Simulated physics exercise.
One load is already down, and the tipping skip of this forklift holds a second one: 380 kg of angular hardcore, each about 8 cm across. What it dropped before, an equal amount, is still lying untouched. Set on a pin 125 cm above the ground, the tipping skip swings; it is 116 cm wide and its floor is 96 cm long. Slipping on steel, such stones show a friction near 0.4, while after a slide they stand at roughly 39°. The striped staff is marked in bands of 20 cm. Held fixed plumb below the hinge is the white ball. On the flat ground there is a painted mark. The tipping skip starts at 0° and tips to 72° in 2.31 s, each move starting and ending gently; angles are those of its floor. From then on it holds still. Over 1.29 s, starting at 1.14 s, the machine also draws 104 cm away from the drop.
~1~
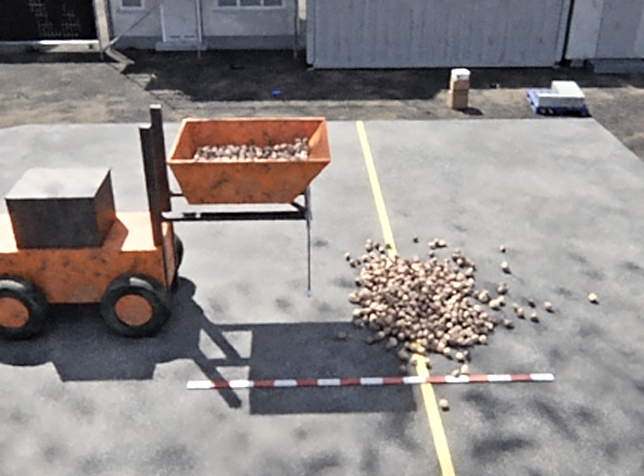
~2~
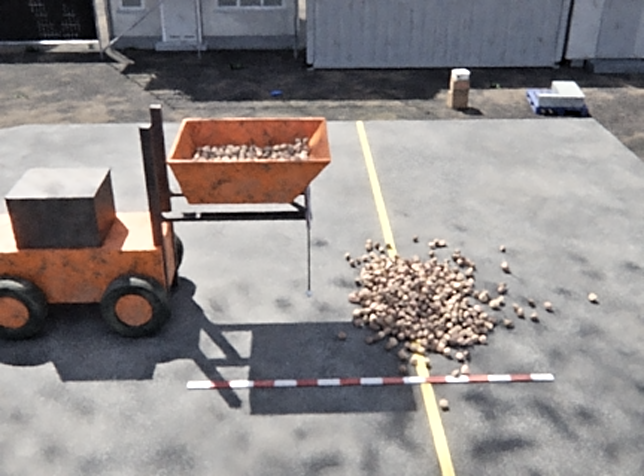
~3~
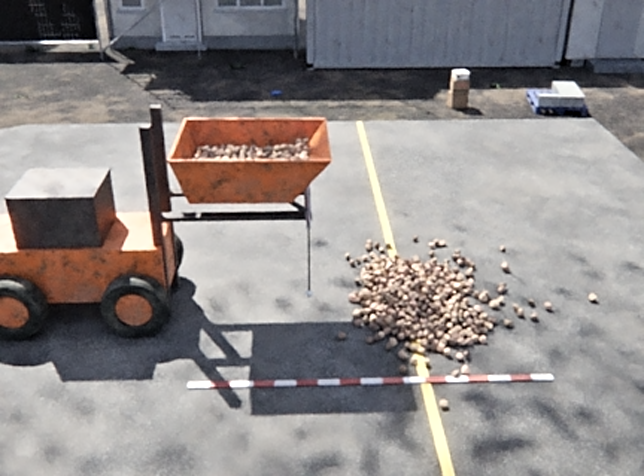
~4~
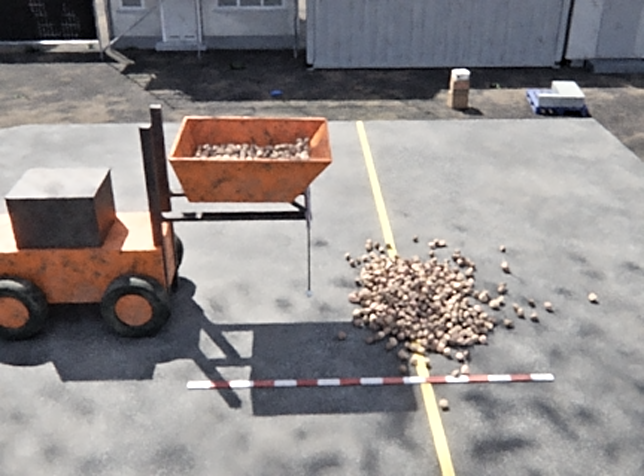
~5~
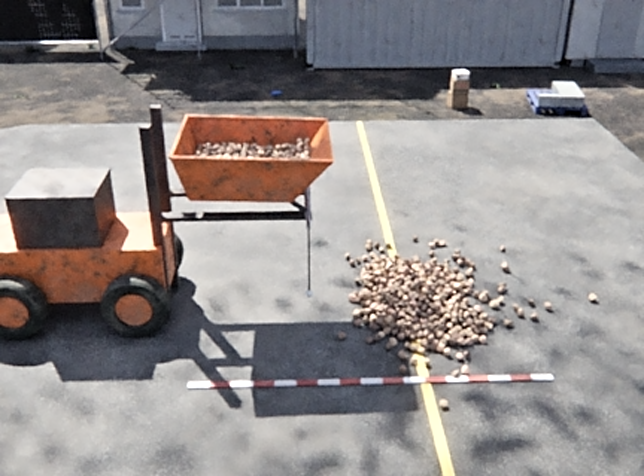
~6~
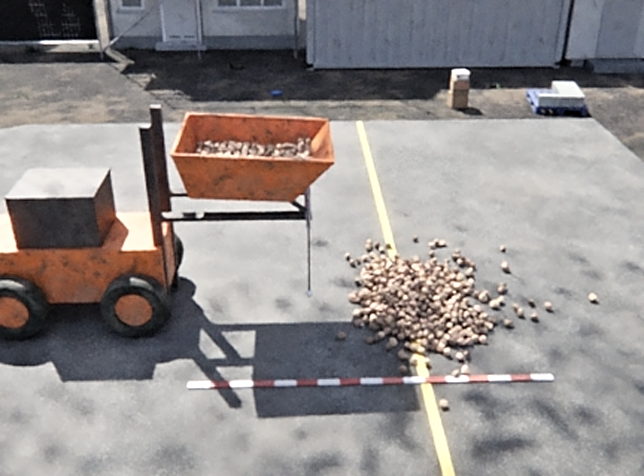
In the video, an orange wheeled machine on the left holds up an orange skip of brownish lumps beside a loose pile lying across a yellow line on grey pavement, and the skip tilts very slightly clockwise.
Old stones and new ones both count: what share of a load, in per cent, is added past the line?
I would say about 0 percent.
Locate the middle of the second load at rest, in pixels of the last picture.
In the last view, about pixel (300, 295).
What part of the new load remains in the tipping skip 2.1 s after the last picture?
Roughly 65 per cent remains inside.
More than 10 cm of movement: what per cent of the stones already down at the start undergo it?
The answer is about 0 per cent.
Then, 1.4 s after the last picture the floor is at 61°; in per cent of one load, 99 in the tipping skip, 44 short of the line, 57 past the line; the foremost stones are at (529, 288).
Then, 2.1 s after the last picture the floor is at 72°; in per cent of one load, 63 in the tipping skip, 80 short of the line, 57 past the line; the foremost stones are at (529, 288).
Then, 2.6 s after the last picture the floor is at 72°; in per cent of one load, 54 in the tipping skip, 89 short of the line, 57 past the line; the foremost stones are at (529, 288).
Then, 5.2 s after the last picture the floor is at 72°; in per cent of one load, 6 in the tipping skip, 137 short of the line, 57 past the line; the foremost stones are at (529, 288). Net gain past the line, 0.
